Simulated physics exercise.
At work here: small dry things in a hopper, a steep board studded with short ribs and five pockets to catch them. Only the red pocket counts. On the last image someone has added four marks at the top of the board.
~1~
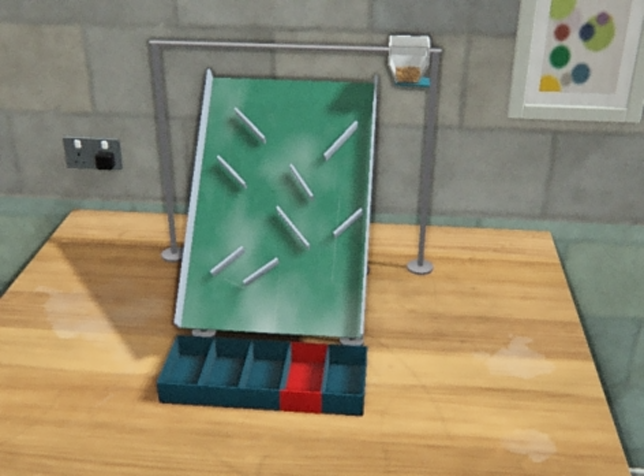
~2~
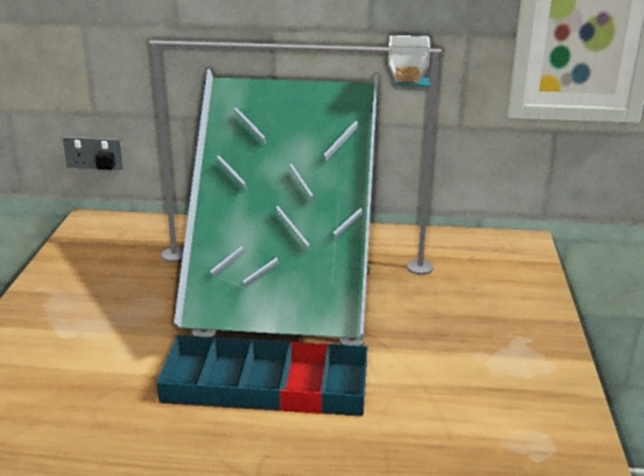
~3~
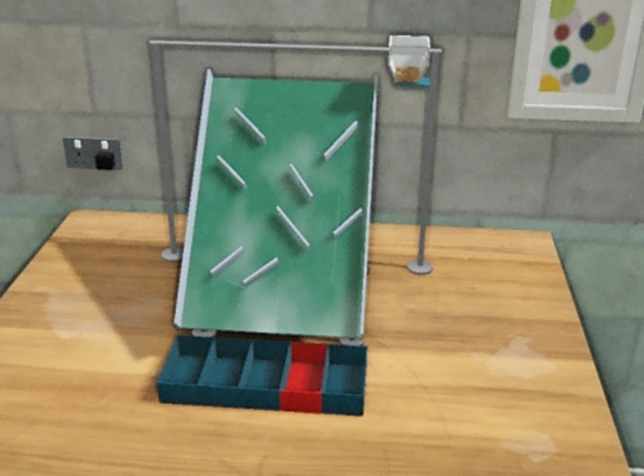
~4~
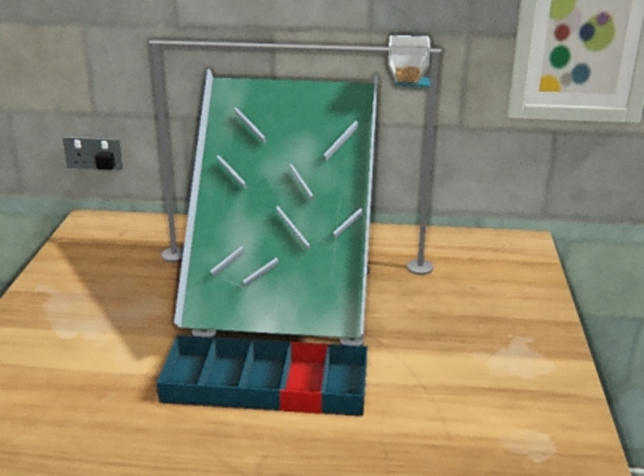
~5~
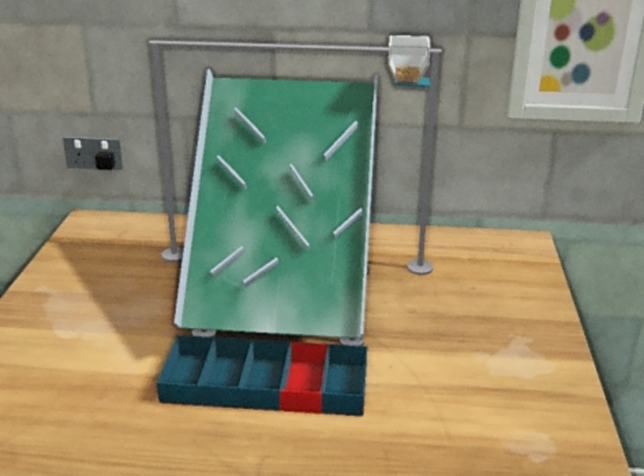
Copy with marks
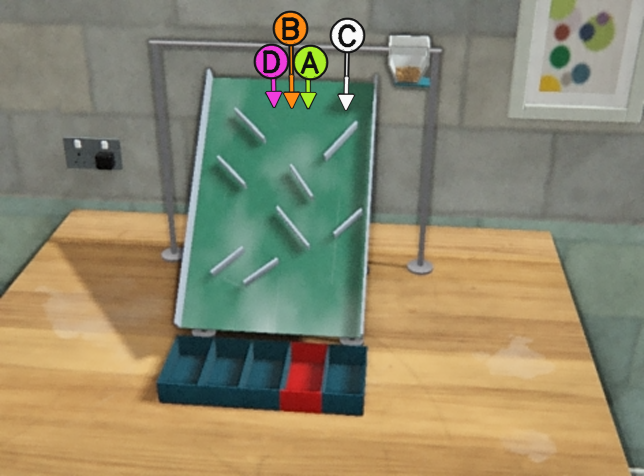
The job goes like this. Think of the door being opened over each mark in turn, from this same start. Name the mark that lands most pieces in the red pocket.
The answer is mark C.
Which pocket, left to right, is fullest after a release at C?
The fourth from the left.
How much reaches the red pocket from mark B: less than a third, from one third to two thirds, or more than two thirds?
It is less than a third.
On the marked copy, mark A meets the board at (308, 102); mark B meets the board at (291, 102); mark C meets the board at (346, 104); mark D meets the board at (274, 101).
Choosing A, about a third in the red pocket, about half in other pockets, about a quarter outside the box.
Choosing B, a small part in the red pocket, about two thirds in other pockets, a small part outside the box.
Choosing C, about two thirds in the red pocket, about a quarter in other pockets, a small part outside the box.
Choosing D, a small part in the red pocket, most in other pockets, a small part outside the box.
